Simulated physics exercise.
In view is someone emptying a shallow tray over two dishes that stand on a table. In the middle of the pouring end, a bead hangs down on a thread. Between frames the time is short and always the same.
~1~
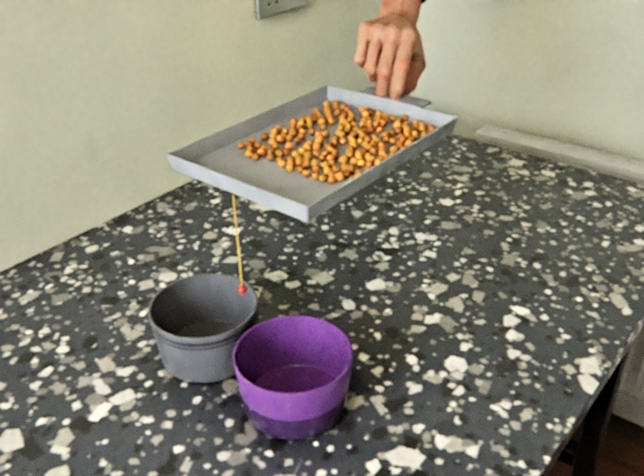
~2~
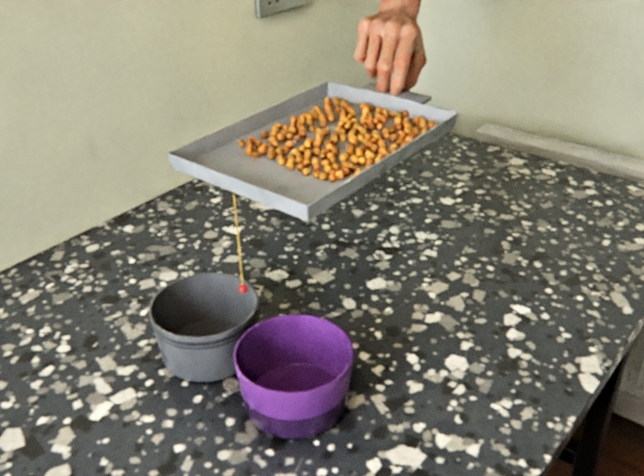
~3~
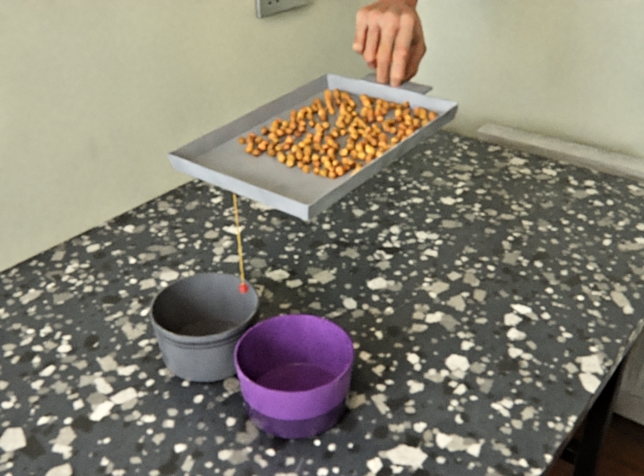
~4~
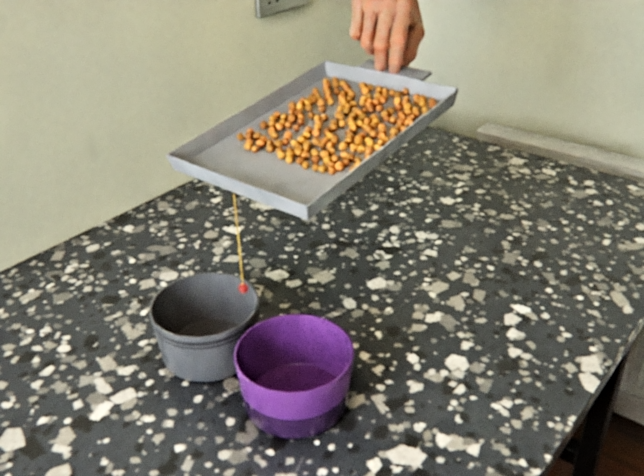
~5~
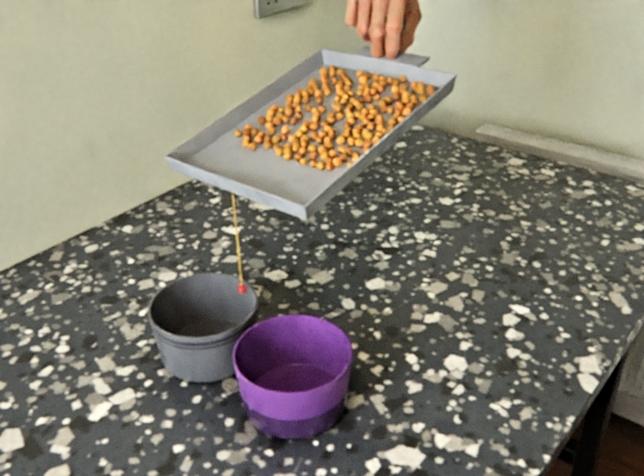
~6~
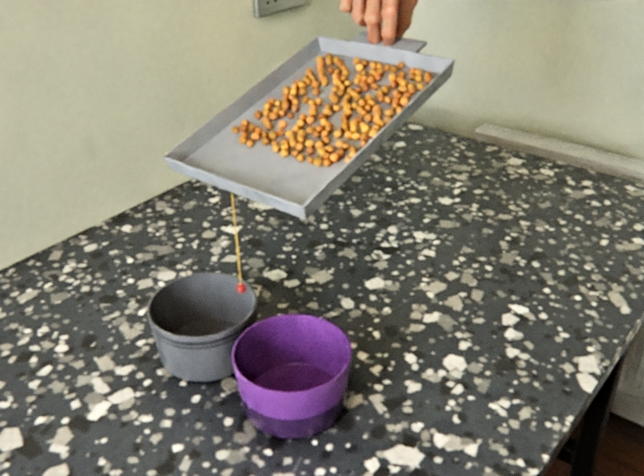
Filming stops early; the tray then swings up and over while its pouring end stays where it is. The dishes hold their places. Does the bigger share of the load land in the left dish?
Yes, the left-side dish.
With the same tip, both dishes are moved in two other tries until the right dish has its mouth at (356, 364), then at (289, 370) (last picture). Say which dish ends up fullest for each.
Place 1 - the dish at left; place 2 - the dish at left.
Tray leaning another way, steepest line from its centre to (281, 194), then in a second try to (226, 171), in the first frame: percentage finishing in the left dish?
Shares, approx.: 10 %, then 60 %.
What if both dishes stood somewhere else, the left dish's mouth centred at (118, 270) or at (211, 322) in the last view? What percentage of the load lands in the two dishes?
You'd get about 60 per cent first and about 60 per cent second.
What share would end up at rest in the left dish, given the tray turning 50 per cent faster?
I'd put it at some 50 per cent.
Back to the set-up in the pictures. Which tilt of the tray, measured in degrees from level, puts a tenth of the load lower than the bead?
It is at around 70 degrees by then.
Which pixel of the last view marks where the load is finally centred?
At about (201, 360), give or take.
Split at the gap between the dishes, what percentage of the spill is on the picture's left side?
100 %, near enough.
Just after the last frame, tray tipped steeply; almost all on the tray; just a few in the left dish; just a few outside both; about a tenth in the air.
A moment on, tray tipped right over; the larger part on the tray; just a few in the right dish; about a tenth in the left dish; about a tenth outside both; just a few in the air.
Further on, tray tipped past a quarter turn; roughly a quarter in the right dish; roughly half in the left dish; roughly a third outside both.
When it is over, tray tipped past a quarter turn; roughly a quarter in the right dish; roughly half in the left dish; roughly a third outside both.
